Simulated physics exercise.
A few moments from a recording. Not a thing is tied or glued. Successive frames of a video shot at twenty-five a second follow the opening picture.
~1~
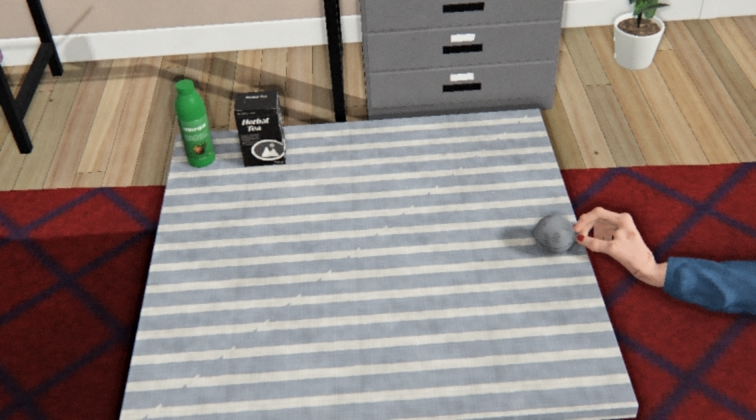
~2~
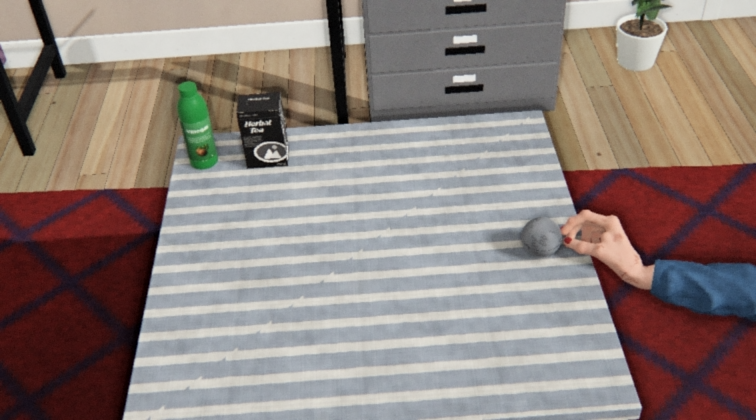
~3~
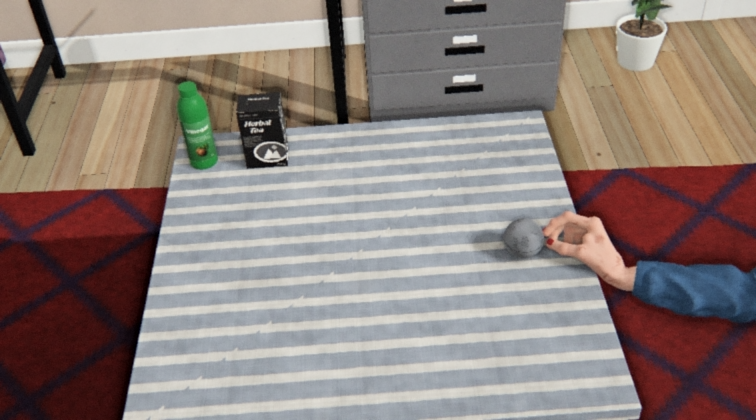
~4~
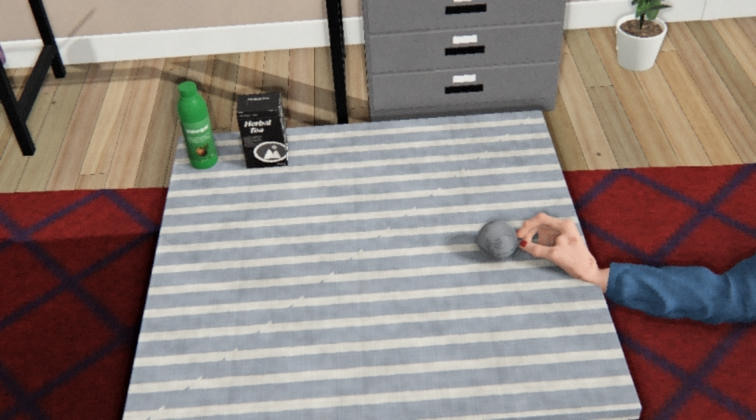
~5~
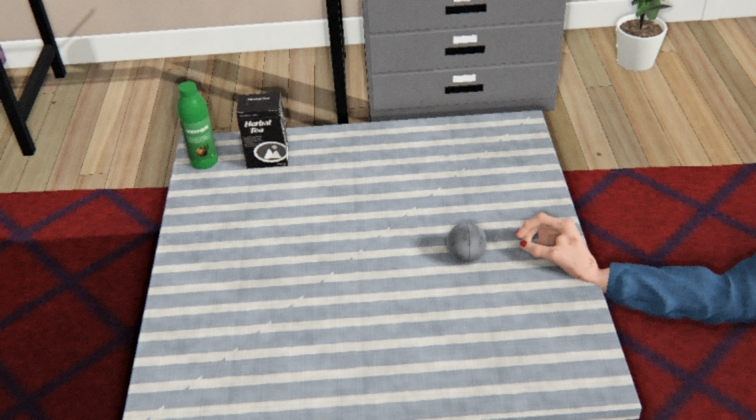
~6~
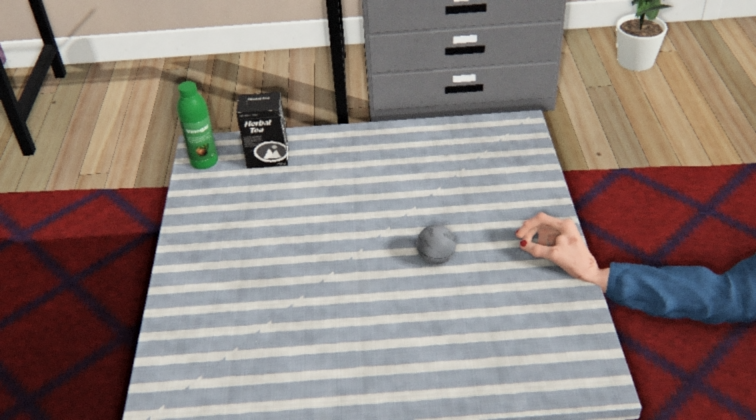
A grey ball moved left across a striped cloth, pushed by a hand from the right, then rolled on alone while the hand stayed behind; a green bottle and tea box stood still.
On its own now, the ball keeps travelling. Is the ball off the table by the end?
It ends away from the tabletop.
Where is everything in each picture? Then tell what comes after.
The first picture shows under the hand; grey ball (554, 234).
The second picture shows under the hand; grey ball (541, 237).
The third picture shows under the hand; grey ball (524, 238).
The fourth picture shows grey ball (497, 240).
The fifth picture shows grey ball (466, 242) shifted about its own width.
The sixth picture shows grey ball (436, 244) shifted about its own width.
Then, 0.20 s on from there, grey ball shifted well along near (288, 255).
Then, 0.60 s on from there, grey ball now off the table.
Then, 0.90 s on from there, things are still on the move.
Then, 1.20 s on from there, as before.
In the end, off the table, grey ball.
